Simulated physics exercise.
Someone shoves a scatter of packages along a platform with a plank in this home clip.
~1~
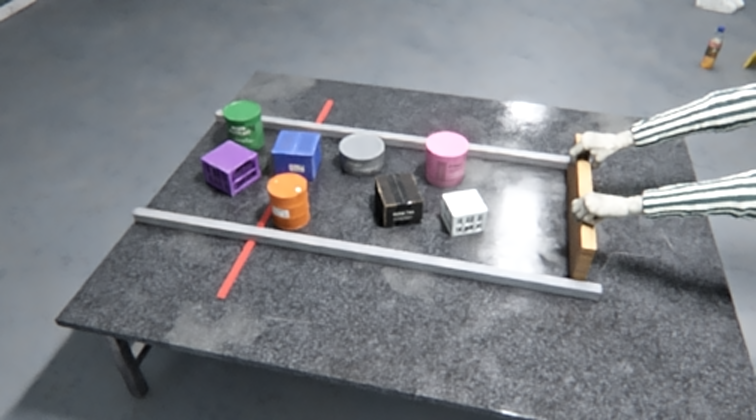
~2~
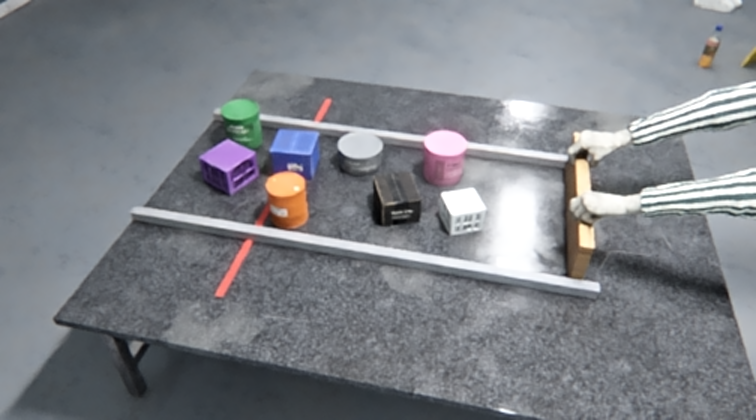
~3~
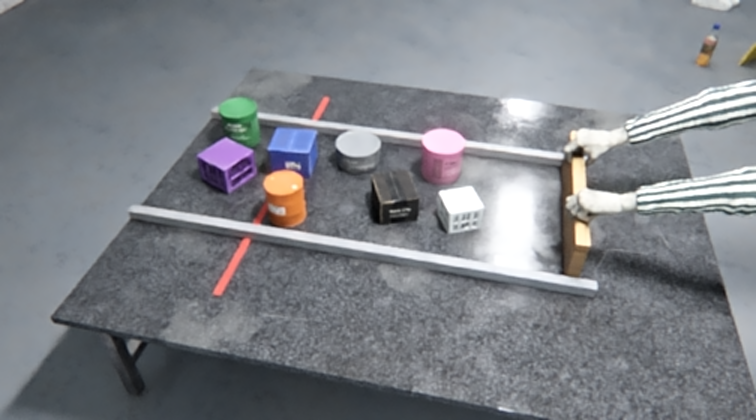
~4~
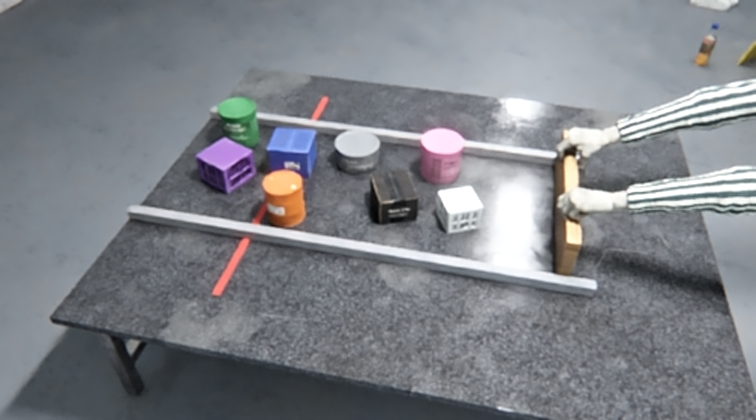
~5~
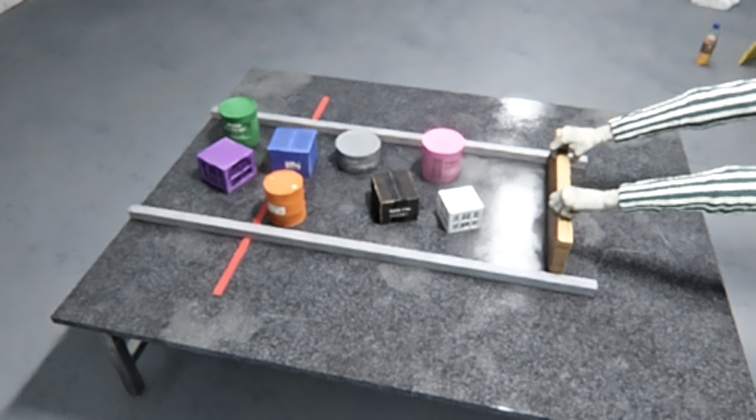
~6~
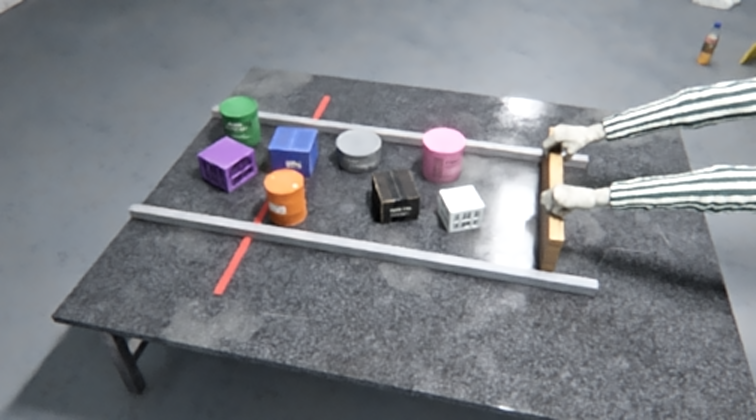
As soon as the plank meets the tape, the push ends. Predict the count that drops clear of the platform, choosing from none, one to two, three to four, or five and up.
Count: Nil.
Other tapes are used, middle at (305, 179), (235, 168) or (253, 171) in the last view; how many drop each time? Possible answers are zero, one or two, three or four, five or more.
In the order of the places given: None at all; 3 or 4; one to two.
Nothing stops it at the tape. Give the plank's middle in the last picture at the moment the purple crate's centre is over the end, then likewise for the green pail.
Purple crate: (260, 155); green pail: (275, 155).
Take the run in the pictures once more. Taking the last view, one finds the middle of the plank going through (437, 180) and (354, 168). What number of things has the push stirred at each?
First position 3; second position 5.
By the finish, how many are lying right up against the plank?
That number would be 3.
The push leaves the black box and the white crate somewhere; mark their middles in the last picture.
I'd say approximately (230, 166) and then (262, 174).
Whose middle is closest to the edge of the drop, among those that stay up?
It's the green pail.
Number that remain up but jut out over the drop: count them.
1, I think.
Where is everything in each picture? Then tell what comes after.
Green pail (245, 127); purple crate (231, 168); blue tote (298, 156); plank (579, 204); tape (286, 180), in the first picture.
Purple crate (229, 167); white crate (462, 212), in the second picture.
Blue tote (294, 153); pink pail (442, 158), in the third picture.
Green pail (240, 124); black box (394, 197), in the fourth picture.
Purple crate (227, 165); plank (558, 198), in the fifth picture.
Green pail (241, 123); purple crate (228, 164); blue tote (295, 152); plank (551, 197); tape (283, 176), in the sixth picture.
Early on, none off yet; green pail at rest near (241, 123); purple crate at rest near (228, 164); blue tote at rest near (295, 152).
A while later, none off yet; green pail at rest near (241, 123); purple crate at rest near (228, 164); blue tote travelled a little near (281, 152).
Finally, the number that fall off is zero.
